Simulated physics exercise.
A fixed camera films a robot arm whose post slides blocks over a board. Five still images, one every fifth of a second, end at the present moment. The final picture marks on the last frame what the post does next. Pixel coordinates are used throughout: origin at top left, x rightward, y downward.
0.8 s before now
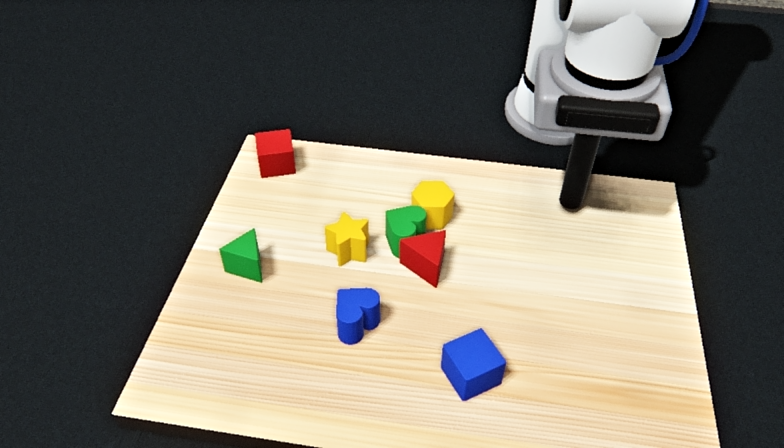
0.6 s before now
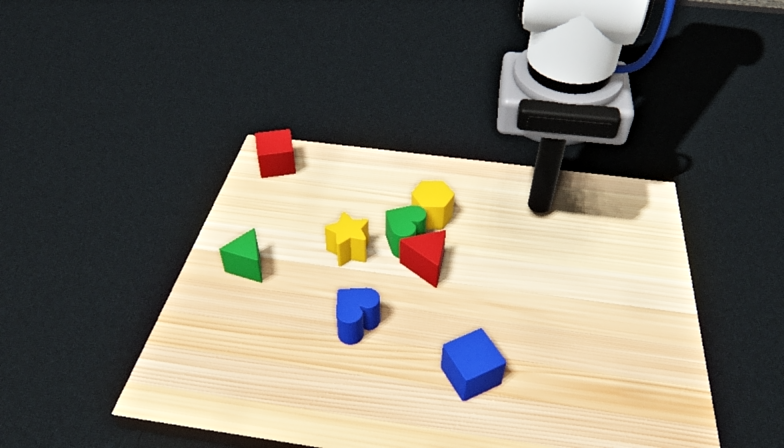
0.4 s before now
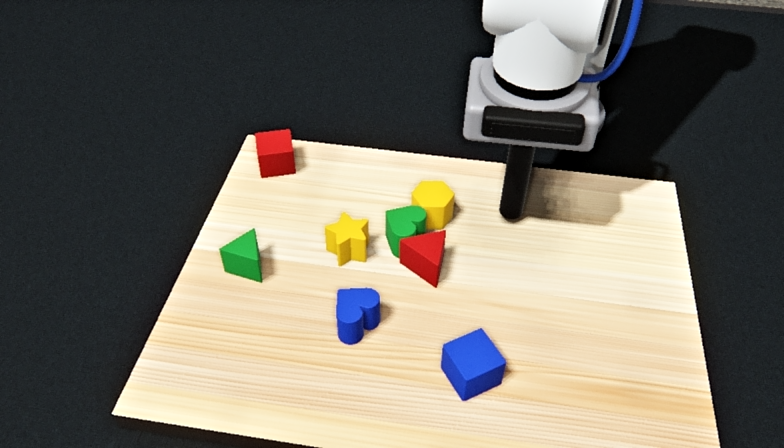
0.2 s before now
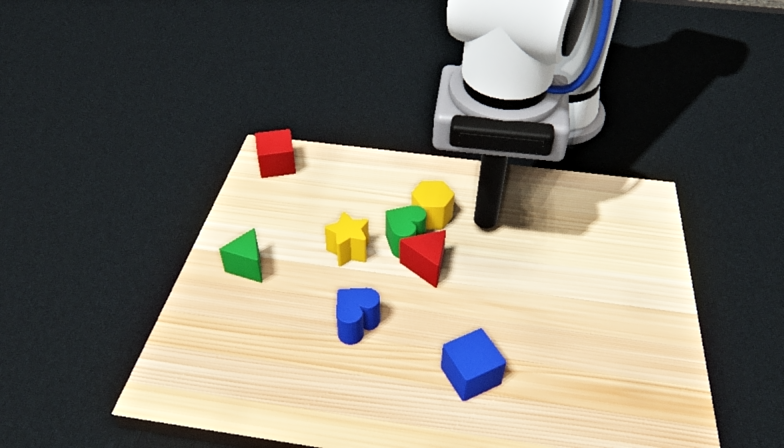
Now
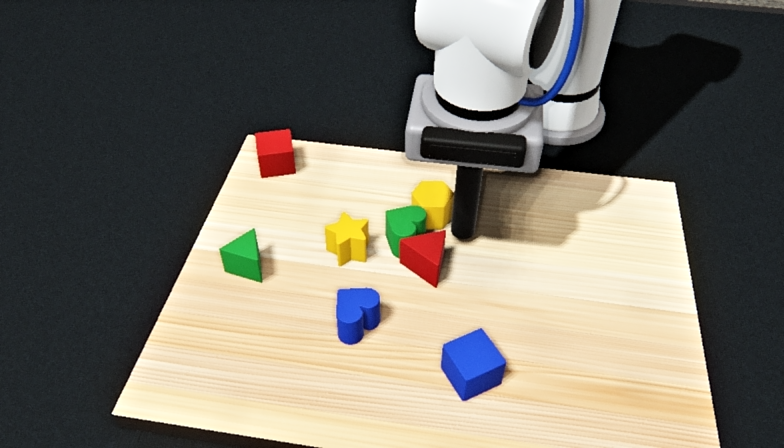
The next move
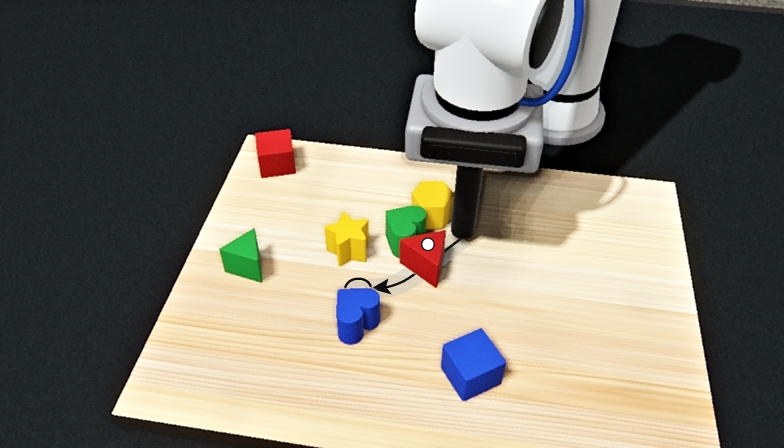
A white robot arm with a black post stands over the far edge of a pale wooden board on a dark surface, seen from above at an angle by a still camera. A red cube and green triangle lie at left, a yellow star, green heart, yellow hexagon and red triangle near the middle, a blue heart and cube nearer. The arm moves the post left and slightly nearer, beside the central cluster, while the blocks stay still.
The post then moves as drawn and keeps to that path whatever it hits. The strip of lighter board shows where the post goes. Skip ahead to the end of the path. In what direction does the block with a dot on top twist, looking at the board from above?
Spins counterclockwise.
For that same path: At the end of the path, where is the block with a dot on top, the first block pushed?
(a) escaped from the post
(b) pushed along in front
My answer is option a.
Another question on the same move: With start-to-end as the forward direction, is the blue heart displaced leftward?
My answer is yes.
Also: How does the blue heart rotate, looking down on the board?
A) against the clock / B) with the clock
B: With the clock.
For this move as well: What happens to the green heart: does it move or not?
It stays put.
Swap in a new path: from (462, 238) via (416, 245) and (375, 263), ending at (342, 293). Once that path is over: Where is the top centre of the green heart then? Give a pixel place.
For the centre of its top, I'd go with (368, 218).
The drawn path runs from (462, 238) over (433, 260) and (401, 282) to (358, 289); the dot is on the red triangular block.
On the path given first. One third of the way, post at (432, 254); red triangular block at (408, 261).
Two thirds of the way, post at (400, 276); blue heart at (347, 310); red triangular block at (379, 288), turned 20° anticlockwise.
At the end, post at (358, 282); blue heart at (337, 331), turned 25° clockwise; green heart not moved; red triangular block at (361, 295), turned 70° anticlockwise.
